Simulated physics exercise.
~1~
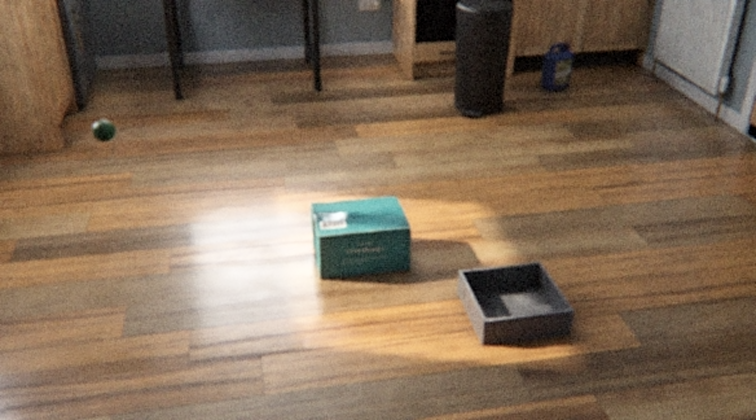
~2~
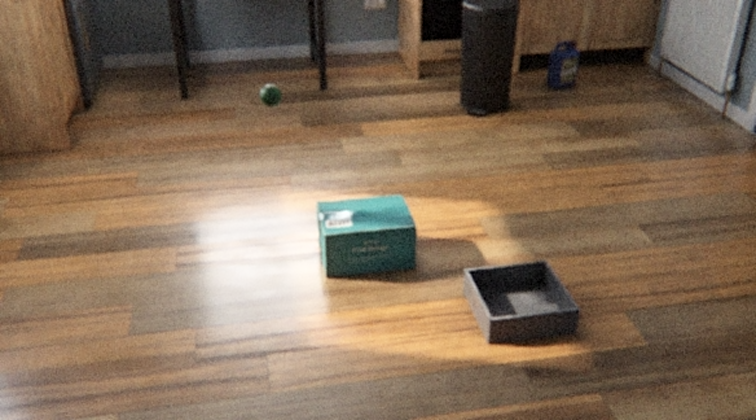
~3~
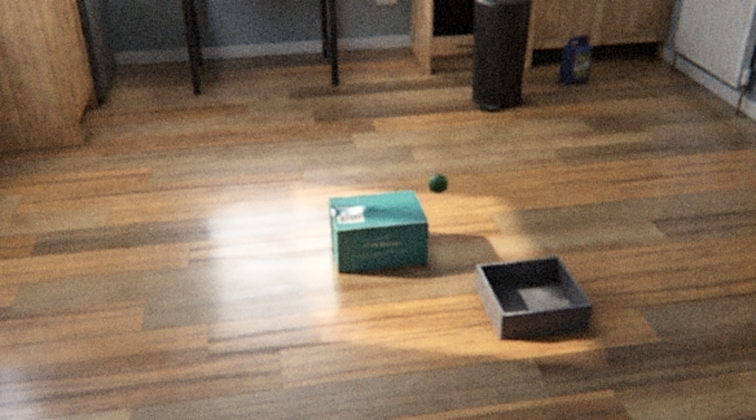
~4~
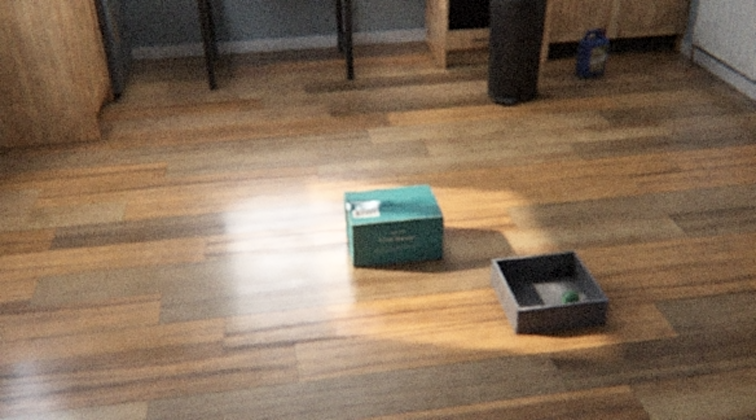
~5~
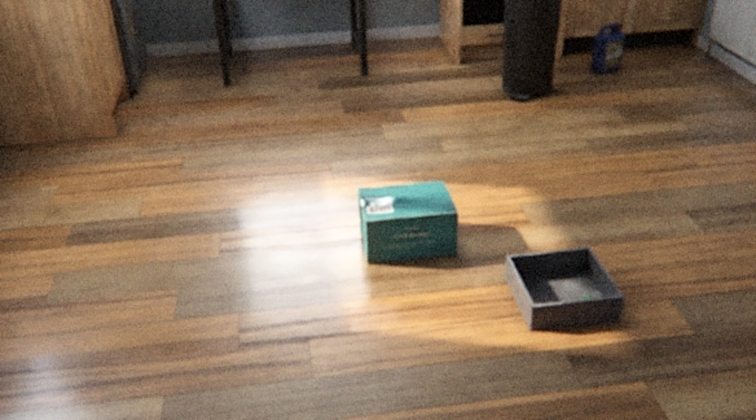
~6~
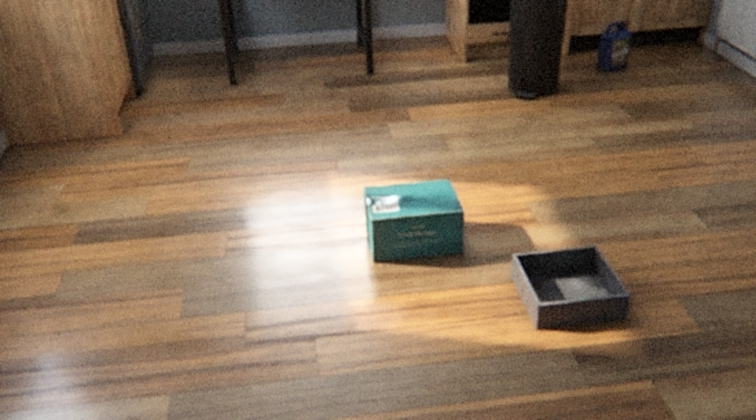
At the start, a small green ball is in the air at the upper left of a room with a wooden floor, where a turquoise parcel stands near an open dark grey box. The ball travels right, passing in front of the dark legs by the back wall. It then drops as it continues right, passing beyond the parcel's upper right corner. Next it comes down inside the open box, where a bit of green shows near the bottom. The ball sinks from sight behind the box's front side and stays inside, while the parcel remains in place.
